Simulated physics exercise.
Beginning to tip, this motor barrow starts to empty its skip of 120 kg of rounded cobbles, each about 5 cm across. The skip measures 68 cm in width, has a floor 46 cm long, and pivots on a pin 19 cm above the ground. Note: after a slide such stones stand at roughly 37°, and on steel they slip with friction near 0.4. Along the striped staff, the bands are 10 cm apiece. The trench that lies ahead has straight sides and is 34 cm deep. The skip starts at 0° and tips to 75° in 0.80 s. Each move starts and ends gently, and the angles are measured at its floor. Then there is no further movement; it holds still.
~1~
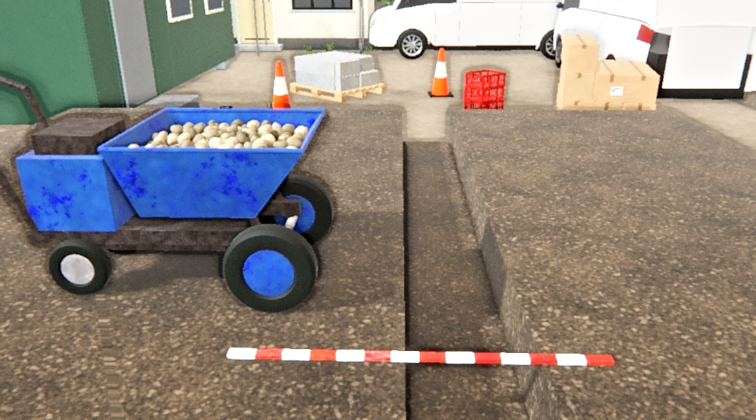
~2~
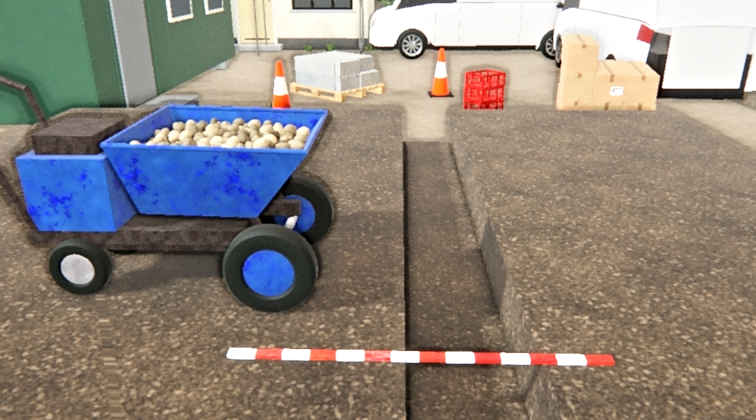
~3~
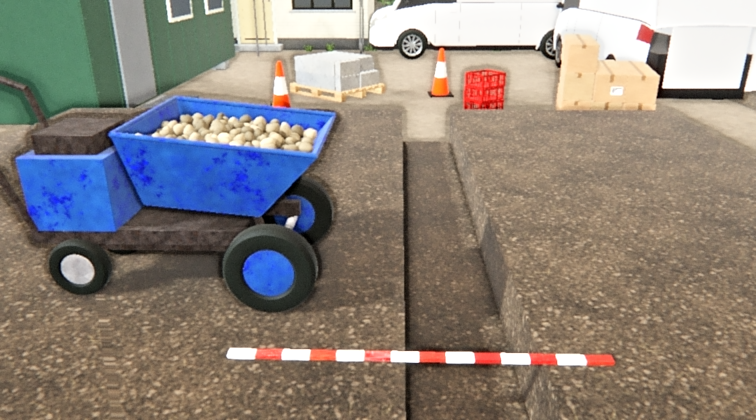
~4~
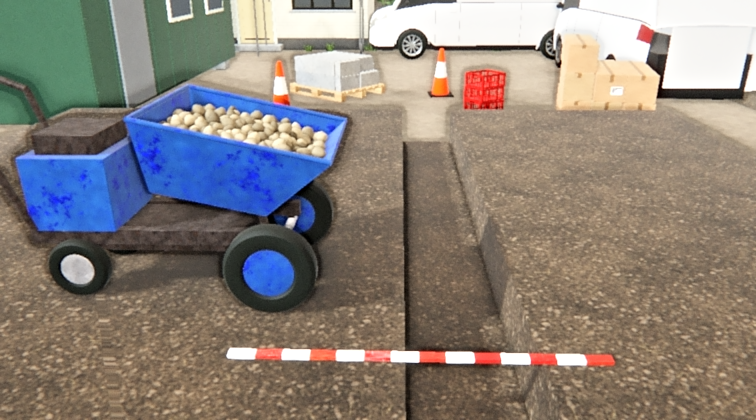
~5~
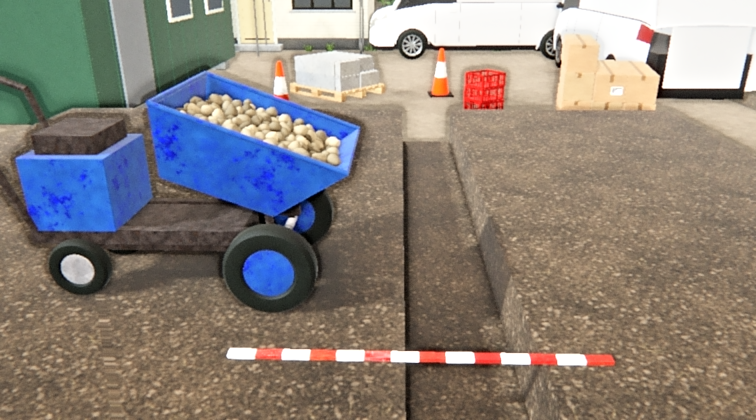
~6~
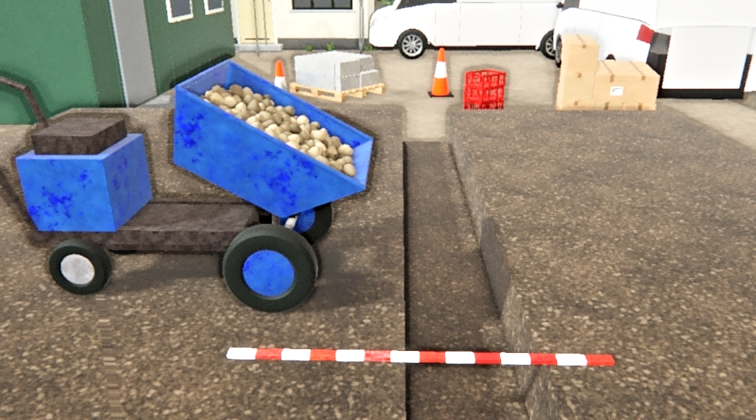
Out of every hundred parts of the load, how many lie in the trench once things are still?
Around 100 out of 100.
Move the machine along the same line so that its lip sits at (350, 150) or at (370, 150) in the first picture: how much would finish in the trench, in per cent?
85 % and 65 %.
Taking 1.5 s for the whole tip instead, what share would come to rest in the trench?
Then some 100 per cent would.
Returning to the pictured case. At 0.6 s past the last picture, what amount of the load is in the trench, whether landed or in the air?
Something like 40 in a hundred.
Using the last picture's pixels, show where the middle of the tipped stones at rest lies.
Their middle lands near (465, 328).
Then, 0.3 s after the last picture the floor is at 63°, 100 % in the skip; the foremost stones are at (397, 219).
Then, 0.6 s after the last picture the floor is at 75°, 60 % in the skip, 40 % in the trench; the foremost stones are at (493, 324).
Then, 0.9 s after the last picture the floor is at 75°, 15 % in the skip, 85 % in the trench; the foremost stones are at (505, 325).
Then, 2.9 s after the last picture the floor is at 75°, 0 % in the skip, 100 % in the trench; the foremost stones are at (505, 325).
